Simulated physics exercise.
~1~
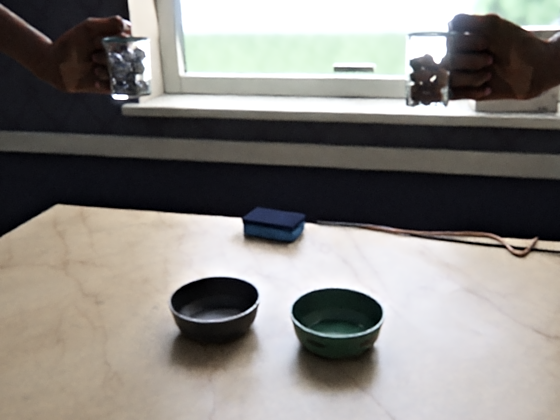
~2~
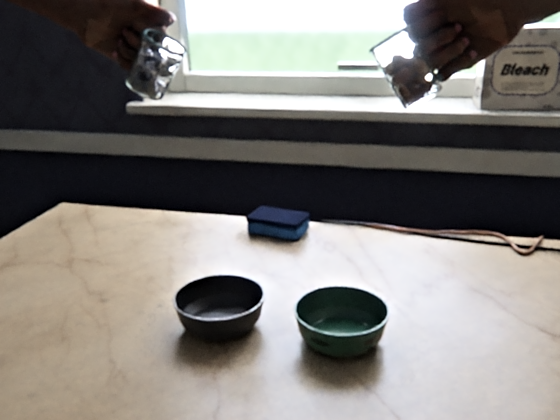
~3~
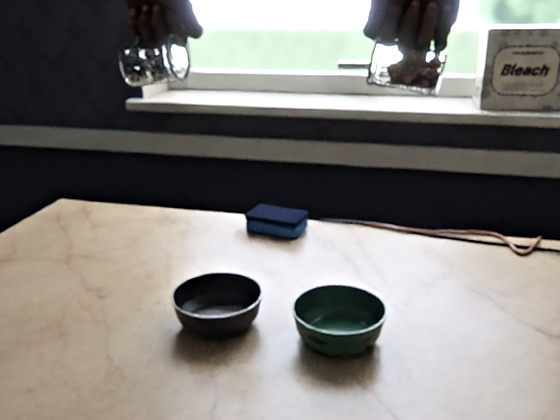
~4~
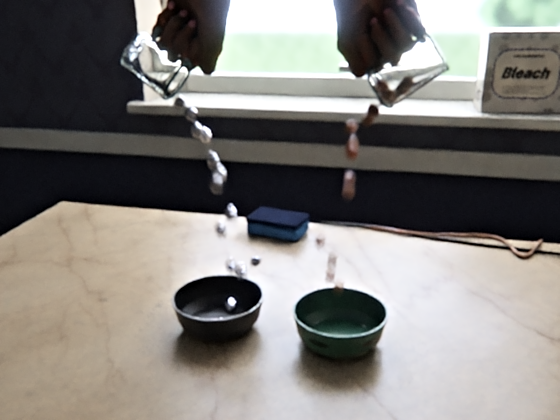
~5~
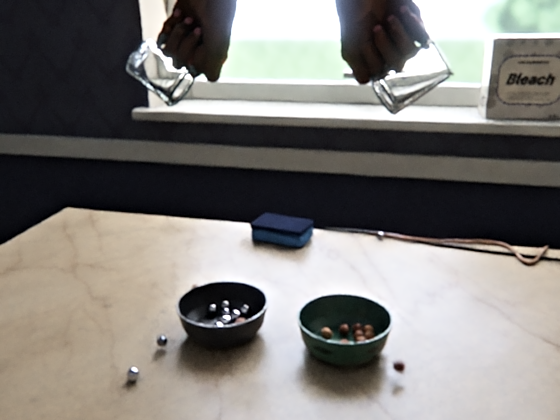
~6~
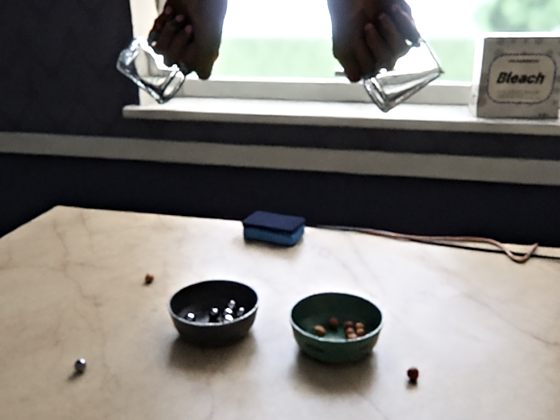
At a marble-topped table by a window, two hands tipping glass cups of small balls into bowls, a few scattering outside.
